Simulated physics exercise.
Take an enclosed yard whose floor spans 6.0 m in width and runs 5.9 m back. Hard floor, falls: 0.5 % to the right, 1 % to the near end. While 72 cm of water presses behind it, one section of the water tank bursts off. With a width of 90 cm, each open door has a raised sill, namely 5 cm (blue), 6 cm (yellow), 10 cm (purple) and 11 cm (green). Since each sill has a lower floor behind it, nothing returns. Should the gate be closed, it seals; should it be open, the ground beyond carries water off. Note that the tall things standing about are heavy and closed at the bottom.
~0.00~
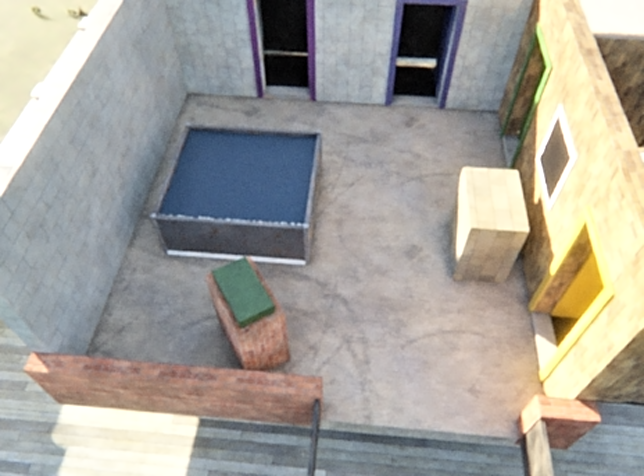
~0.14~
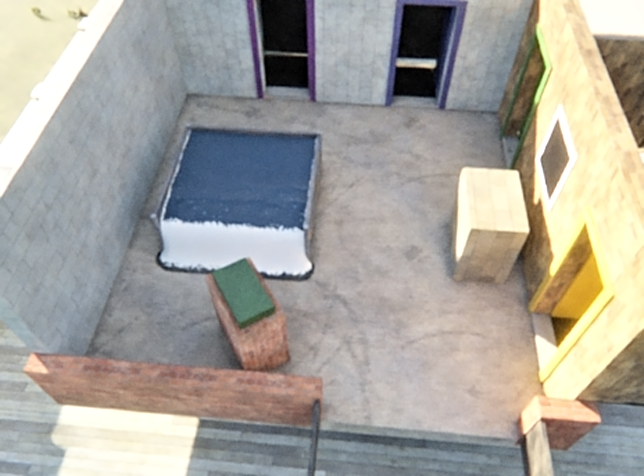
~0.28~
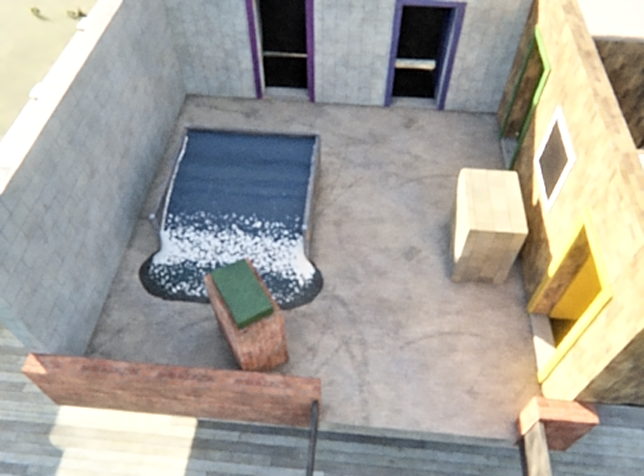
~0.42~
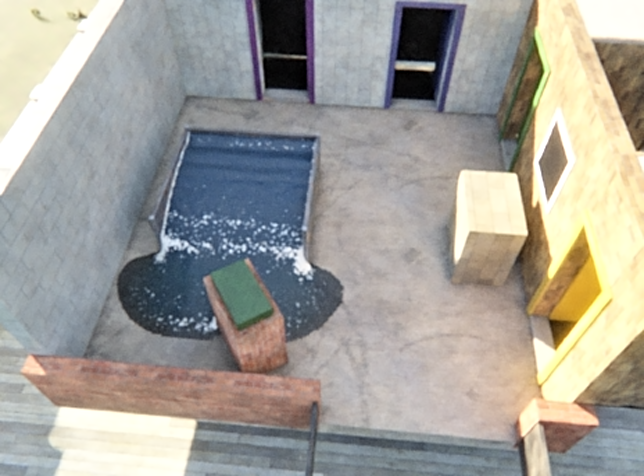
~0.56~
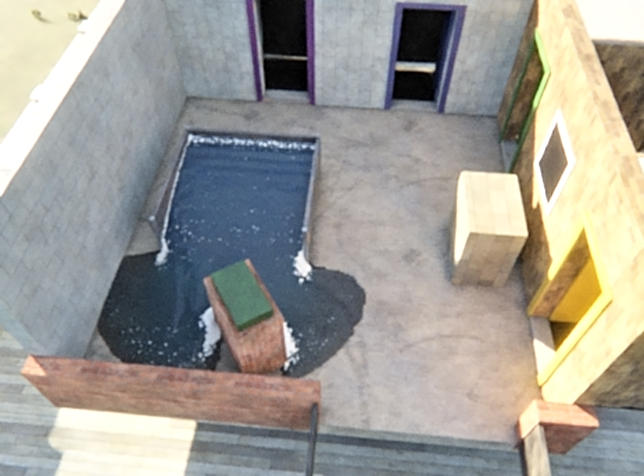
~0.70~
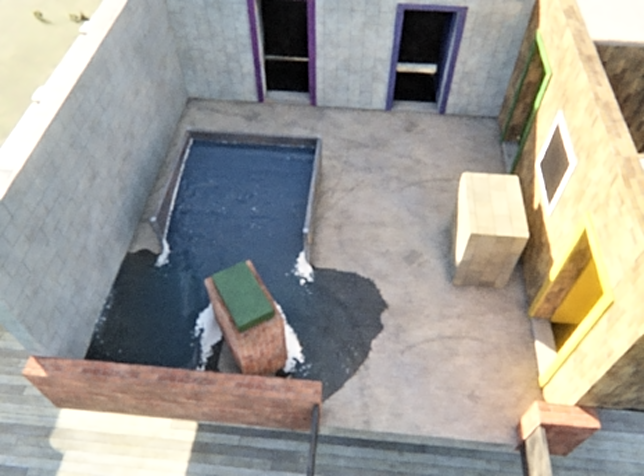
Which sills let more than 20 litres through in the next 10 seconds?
One by one: Blue door: Short; yellow door: Surplus; purple door: Short; green door: Short.
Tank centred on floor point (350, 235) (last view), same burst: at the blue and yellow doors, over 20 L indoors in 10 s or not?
Result - blue door does not exceed it, yellow door does not exceed it.
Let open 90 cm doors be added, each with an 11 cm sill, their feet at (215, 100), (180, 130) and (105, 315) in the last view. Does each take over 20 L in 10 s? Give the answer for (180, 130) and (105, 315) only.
Taking them in order, the first is fine and the second too much.
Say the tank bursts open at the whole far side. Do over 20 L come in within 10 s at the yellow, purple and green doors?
Result: Yellow limit not passed, purple limit passed, green limit passed.
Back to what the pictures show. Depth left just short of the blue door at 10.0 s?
About 3.5 cm.
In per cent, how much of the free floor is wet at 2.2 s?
I'd say around 35 %.
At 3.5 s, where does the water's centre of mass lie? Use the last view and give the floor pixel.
Centre: Approx. (237, 290) px.
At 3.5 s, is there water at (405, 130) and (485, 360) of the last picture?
In that order: Dry, flooded.
After 1.4 s water covers 25 % of the floor and is deepest (74 cm) near (76, 382); blue door not reached, yellow door not reached, purple door not reached, green door not reached.
After 2.2 s water covers 35 % of the floor and is deepest (46 cm) near (76, 382); blue door not reached, yellow door not reached, purple door not reached, green door not reached.
After 3.5 s water covers 50 % of the floor and is deepest (34 cm) near (233, 370); blue door not reached, yellow door 14 cm at the sill, 13 L in, purple door not reached, green door not reached.
After 6.0 s water covers 80 % of the floor and is deepest (18 cm) near (187, 101); blue door 2 cm at the sill, 0 L in, yellow door 12 cm at the sill, 84 L in, purple door 6 cm at the sill, 0 L in, green door 2 cm at the sill, 0 L in.
After 10.0 s water covers 95 % of the floor and is deepest (16 cm) near (76, 382); blue door 3 cm at the sill, 0 L in, yellow door 7 cm at the sill, 110 L in, purple door 2 cm at the sill, 0 L in, green door 7 cm at the sill, 1 L in.
